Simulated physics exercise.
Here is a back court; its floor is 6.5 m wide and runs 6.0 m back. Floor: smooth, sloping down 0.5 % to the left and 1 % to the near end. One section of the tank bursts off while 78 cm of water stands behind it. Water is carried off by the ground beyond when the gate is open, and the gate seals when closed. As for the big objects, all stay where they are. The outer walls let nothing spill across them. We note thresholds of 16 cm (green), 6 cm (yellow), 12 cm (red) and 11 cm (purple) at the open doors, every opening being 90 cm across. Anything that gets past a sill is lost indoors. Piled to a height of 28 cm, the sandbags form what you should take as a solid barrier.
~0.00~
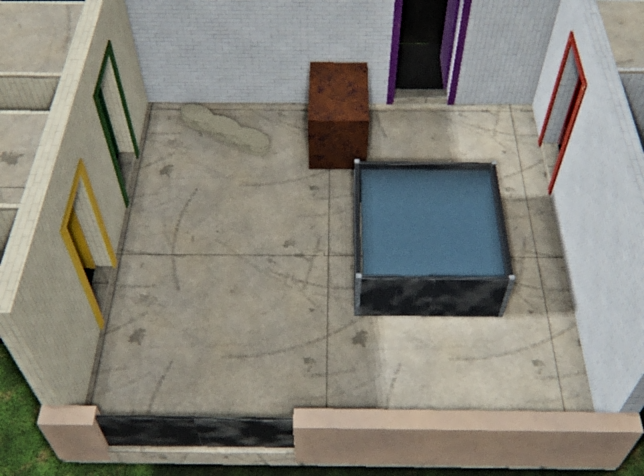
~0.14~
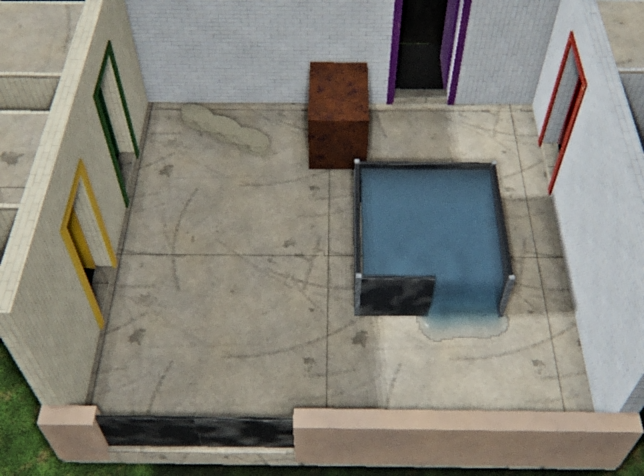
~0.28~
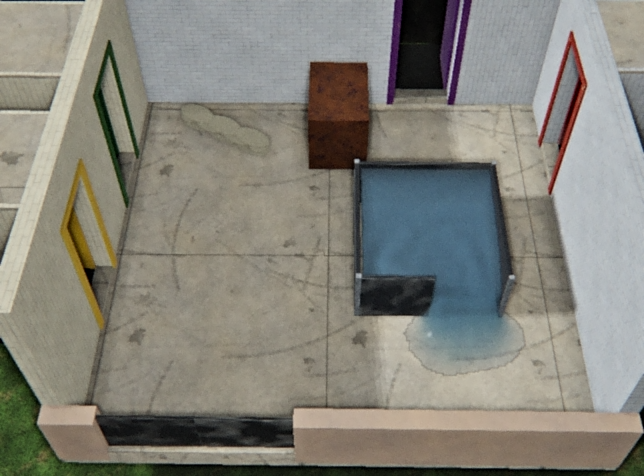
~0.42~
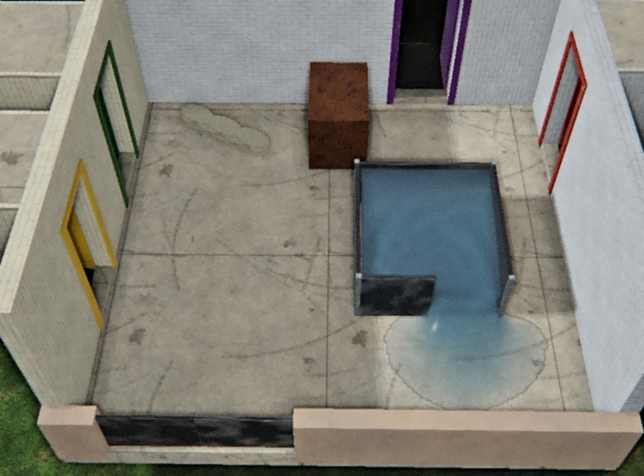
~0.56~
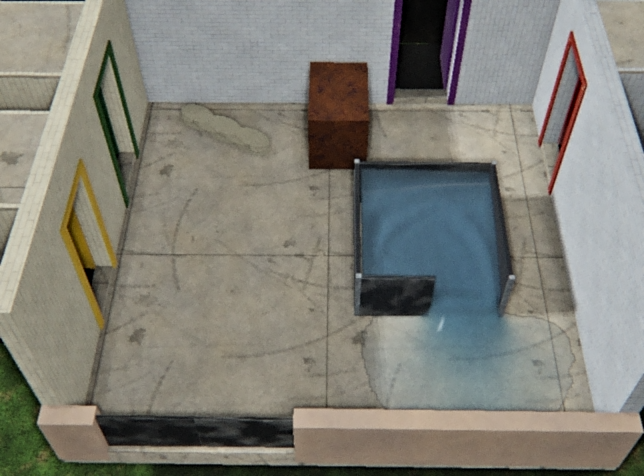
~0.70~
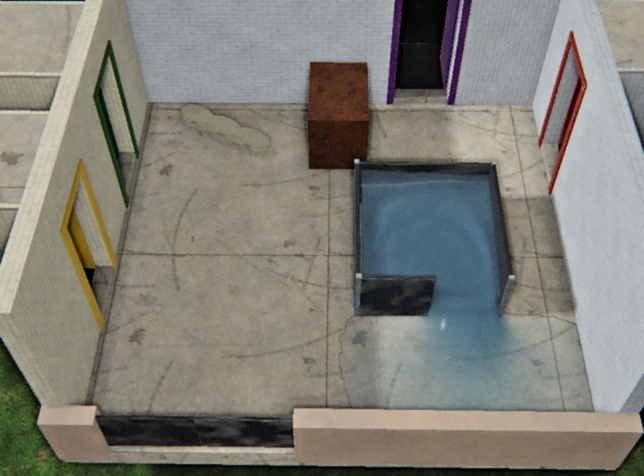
Walled courtyard with coloured door surrounds and a rusty block, water pouring from a dark-sided tank's open front corner and spreading across concrete.
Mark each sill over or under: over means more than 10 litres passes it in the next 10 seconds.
Green door - under; yellow door - over; red door - under; purple door - under.
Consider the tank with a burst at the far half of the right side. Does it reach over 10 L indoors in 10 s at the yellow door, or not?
Note: Yellow door, beyond the mark.
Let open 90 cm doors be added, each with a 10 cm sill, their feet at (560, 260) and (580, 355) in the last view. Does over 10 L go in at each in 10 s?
Door 1: Limit not reached; door 2: Limit broken.
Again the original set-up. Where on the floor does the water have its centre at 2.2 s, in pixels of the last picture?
The water's centre is around (438, 321).
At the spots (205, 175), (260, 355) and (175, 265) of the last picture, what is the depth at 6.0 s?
Reading - approx. 4 / 4 / 9 cm.
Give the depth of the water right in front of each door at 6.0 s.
You'd get green at 6 cm, yellow at 13 cm, red at 8 cm, and purple at 8 cm.
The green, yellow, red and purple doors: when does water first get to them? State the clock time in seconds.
The front reaches green at 4.0 s, yellow at 3.0 s, red at 2.8 s, purple at 3.8 s.
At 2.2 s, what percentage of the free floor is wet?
30 %.
After 1.4 s water covers 15 % of the floor and is deepest (62 cm) near (589, 439); green door not reached, yellow door not reached, red door not reached, purple door not reached.
After 2.2 s water covers 30 % of the floor and is deepest (42 cm) near (589, 439); green door not reached, yellow door not reached, red door not reached, purple door not reached.
After 3.5 s water covers 55 % of the floor and is deepest (30 cm) near (501, 438); green door not reached, yellow door 13 cm at the sill, 4 L in, red door 4 cm at the sill, 0 L in, purple door not reached.
After 6.0 s water covers 80 % of the floor and is deepest (18 cm) near (95, 433); green door 6 cm at the sill, 0 L in, yellow door 13 cm at the sill, 51 L in, red door 8 cm at the sill, 0 L in, purple door 8 cm at the sill, 0 L in.
After 10.0 s water covers 95 % of the floor and is deepest (13 cm) near (131, 191); green door 13 cm at the sill, 0 L in, yellow door 9 cm at the sill, 92 L in, red door 10 cm at the sill, 0 L in, purple door 7 cm at the sill, 0 L in.
